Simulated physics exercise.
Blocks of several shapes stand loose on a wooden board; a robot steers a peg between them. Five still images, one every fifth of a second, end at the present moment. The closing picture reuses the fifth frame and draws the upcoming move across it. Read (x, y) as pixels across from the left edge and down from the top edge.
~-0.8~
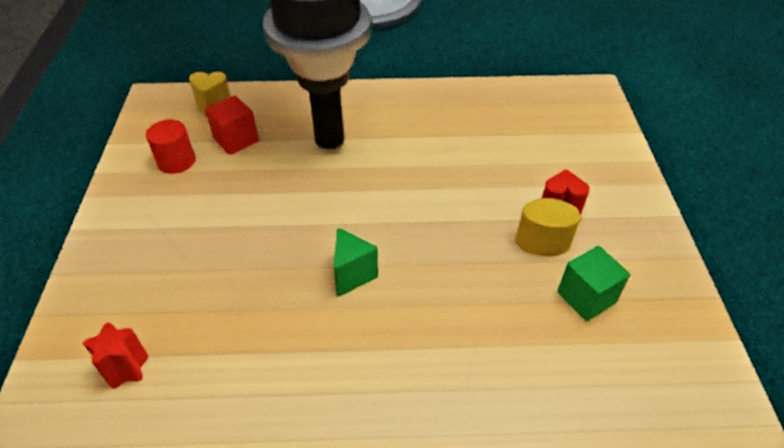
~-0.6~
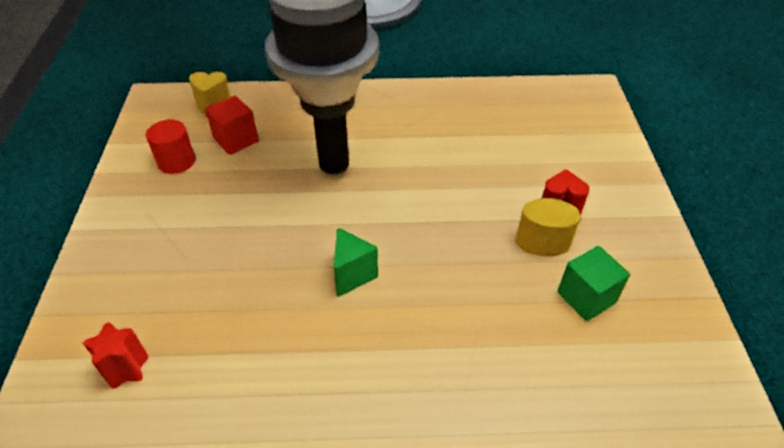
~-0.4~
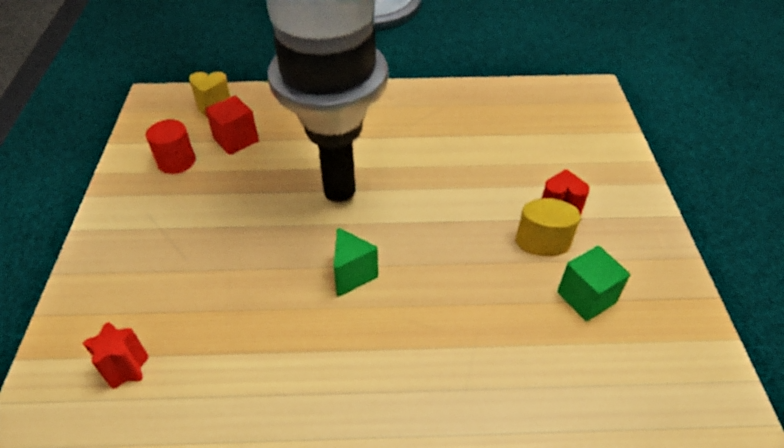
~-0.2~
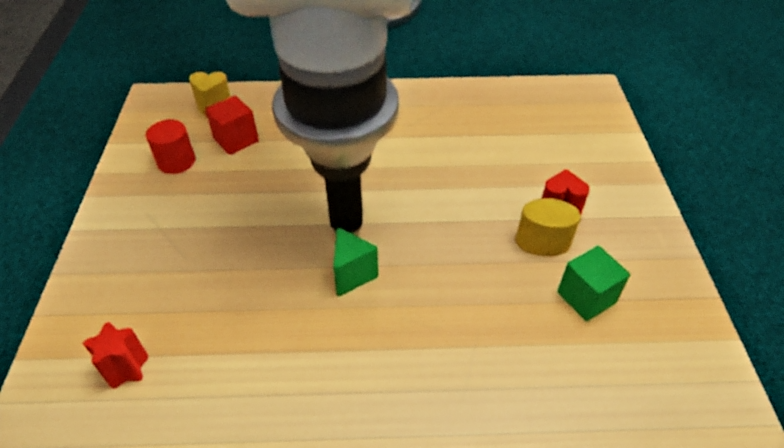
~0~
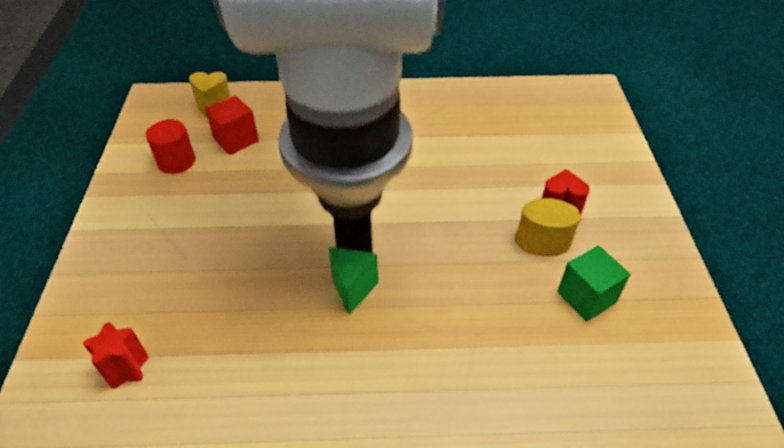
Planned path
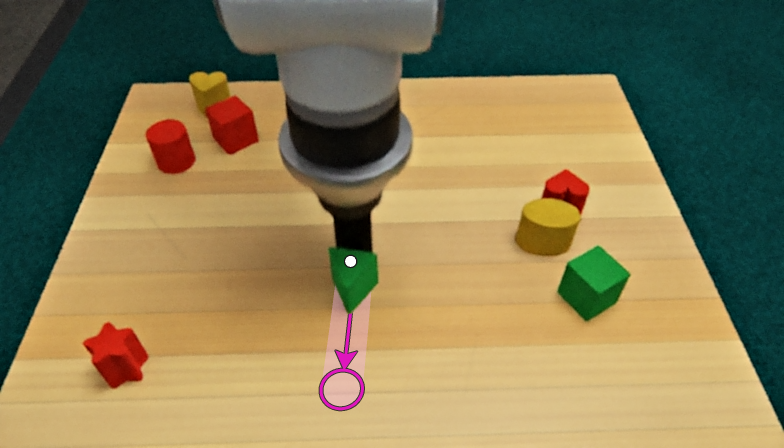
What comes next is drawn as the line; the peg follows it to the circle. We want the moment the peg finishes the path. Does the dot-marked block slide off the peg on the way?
No, it doesn't check out.
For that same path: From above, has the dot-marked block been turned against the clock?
Final answer: Yes.
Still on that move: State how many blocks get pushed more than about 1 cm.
It will shift just one block.
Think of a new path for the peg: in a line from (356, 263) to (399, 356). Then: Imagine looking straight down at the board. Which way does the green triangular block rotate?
Spins clockwise.
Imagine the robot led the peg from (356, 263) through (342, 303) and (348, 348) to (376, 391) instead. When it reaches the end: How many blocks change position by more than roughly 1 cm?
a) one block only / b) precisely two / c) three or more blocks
Letter a.
The drawn path runs straight from (356, 263) to (342, 389); the dot is on the green triangular block.
The first path, step by step. One third of the way, peg (351, 294); green triangular block (351, 303), turned 15° anticlockwise.
Two thirds of the way, peg (346, 337); green triangular block (349, 349), turned 25° anticlockwise.
At the end, peg (341, 383); green triangular block (346, 401), turned 35° anticlockwise.
